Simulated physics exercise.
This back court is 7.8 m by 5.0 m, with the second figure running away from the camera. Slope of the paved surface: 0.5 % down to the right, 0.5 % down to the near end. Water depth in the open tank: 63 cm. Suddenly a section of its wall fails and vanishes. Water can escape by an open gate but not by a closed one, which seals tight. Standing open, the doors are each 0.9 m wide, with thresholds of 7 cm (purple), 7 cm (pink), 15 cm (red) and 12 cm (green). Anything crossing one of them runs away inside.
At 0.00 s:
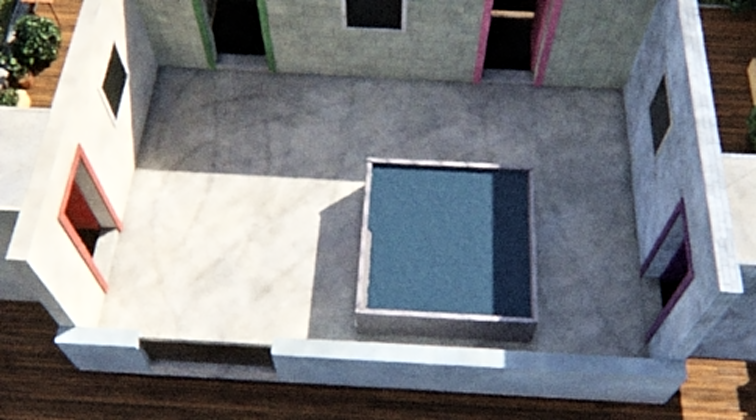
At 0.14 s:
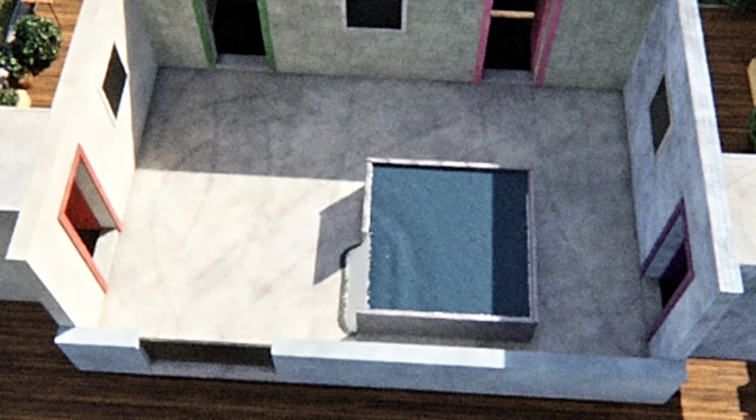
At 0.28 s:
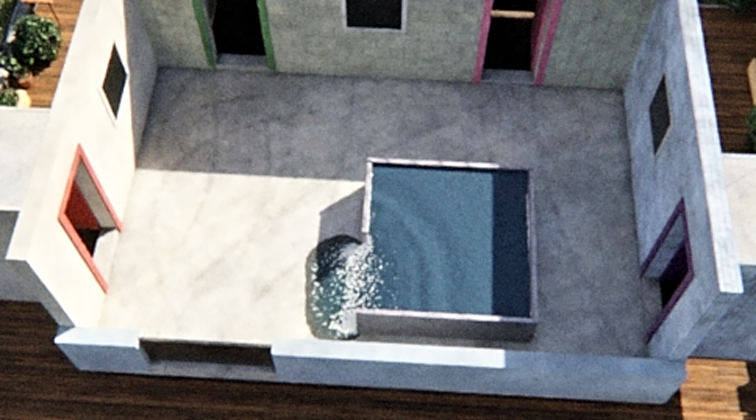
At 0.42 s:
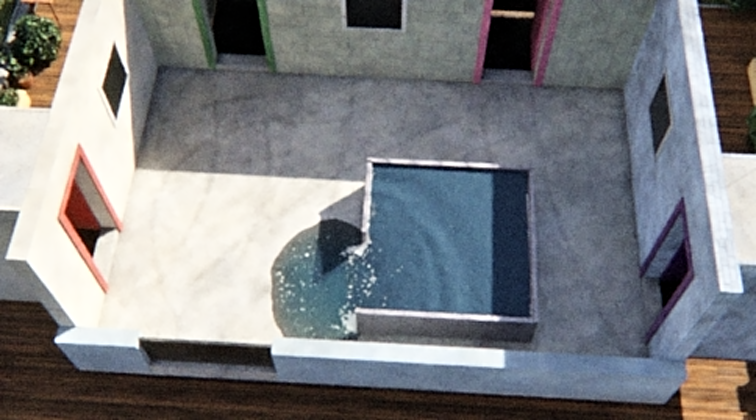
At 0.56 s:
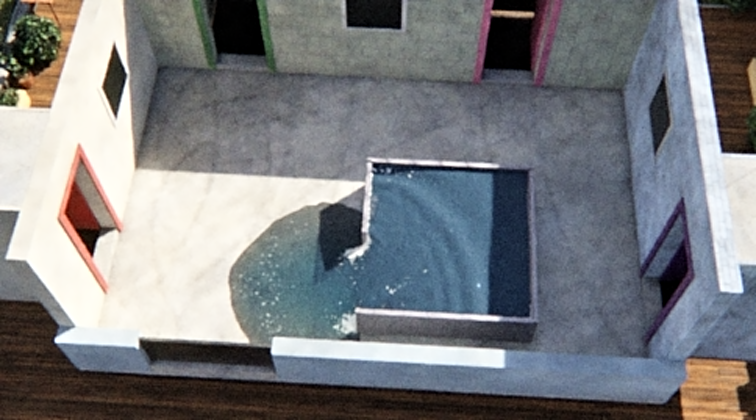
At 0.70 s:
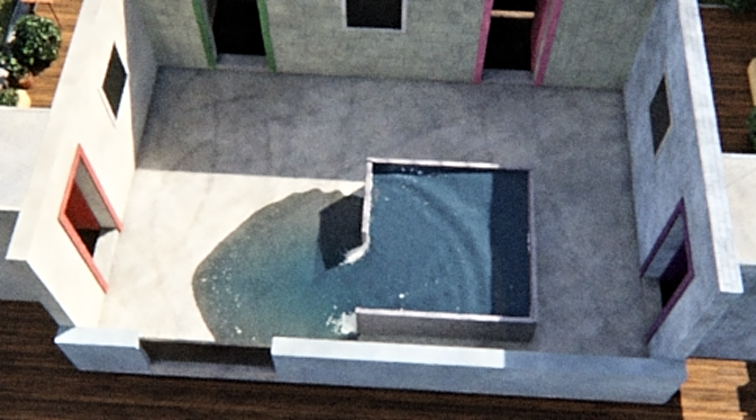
In a walled back court with a pale paved floor, a square open tank of blue water stands still. Part of its left wall vanishes and water pours through the gap, splashing white, then spreads leftward across the sunlit paving in a widening, rounded sheet while ripples cross the tank.
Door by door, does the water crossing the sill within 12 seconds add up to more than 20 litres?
Door by door: The purple door: No; the pink door: No; the red door: Yes; the green door: Yes.
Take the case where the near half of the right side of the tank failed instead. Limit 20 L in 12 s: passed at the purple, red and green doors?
For purple, too much; for red, too little; for green, too little.
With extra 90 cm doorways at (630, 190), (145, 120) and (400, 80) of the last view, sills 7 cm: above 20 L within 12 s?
First doorway gets there, second gets there, third falls short.
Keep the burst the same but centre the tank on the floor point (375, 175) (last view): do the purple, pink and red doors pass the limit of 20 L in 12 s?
For the purple door, the amount is too high; for the pink door, the amount is acceptable; for the red door, the amount is too high.
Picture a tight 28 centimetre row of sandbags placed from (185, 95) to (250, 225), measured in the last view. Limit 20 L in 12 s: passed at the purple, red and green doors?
Purple within the limit, red exceeded, green within the limit.
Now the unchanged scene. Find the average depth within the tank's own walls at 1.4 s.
48 cm.
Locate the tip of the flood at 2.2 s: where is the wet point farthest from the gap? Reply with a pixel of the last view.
Somewhere around (145, 127).
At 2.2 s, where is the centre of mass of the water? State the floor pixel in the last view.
Around (355, 268) in the last picture.
After 1.4 s water covers 30 % of the floor and is deepest (36 cm) near (353, 302); purple door not reached, pink door not reached, red door 21 cm at the sill, 0 L in, green door not reached.
After 2.2 s water covers 35 % of the floor and is deepest (46 cm) near (109, 334); purple door not reached, pink door not reached, red door 31 cm at the sill, 20 L in, green door not reached.
After 3.5 s water covers 40 % of the floor and is deepest (32 cm) near (94, 346); purple door not reached, pink door not reached, red door 29 cm at the sill, 114 L in, green door not reached.
After 7.0 s water covers 85 % of the floor and is deepest (20 cm) near (153, 91); purple door 2 cm at the sill, 0 L in, pink door 4 cm at the sill, 0 L in, red door 16 cm at the sill, 188 L in, green door 17 cm at the sill, 60 L in.
After 12.0 s water covers 100 % of the floor and is deepest (16 cm) near (643, 366); purple door 5 cm at the sill, 0 L in, pink door 8 cm at the sill, 2 L in, red door 8 cm at the sill, 191 L in, green door 9 cm at the sill, 79 L in.
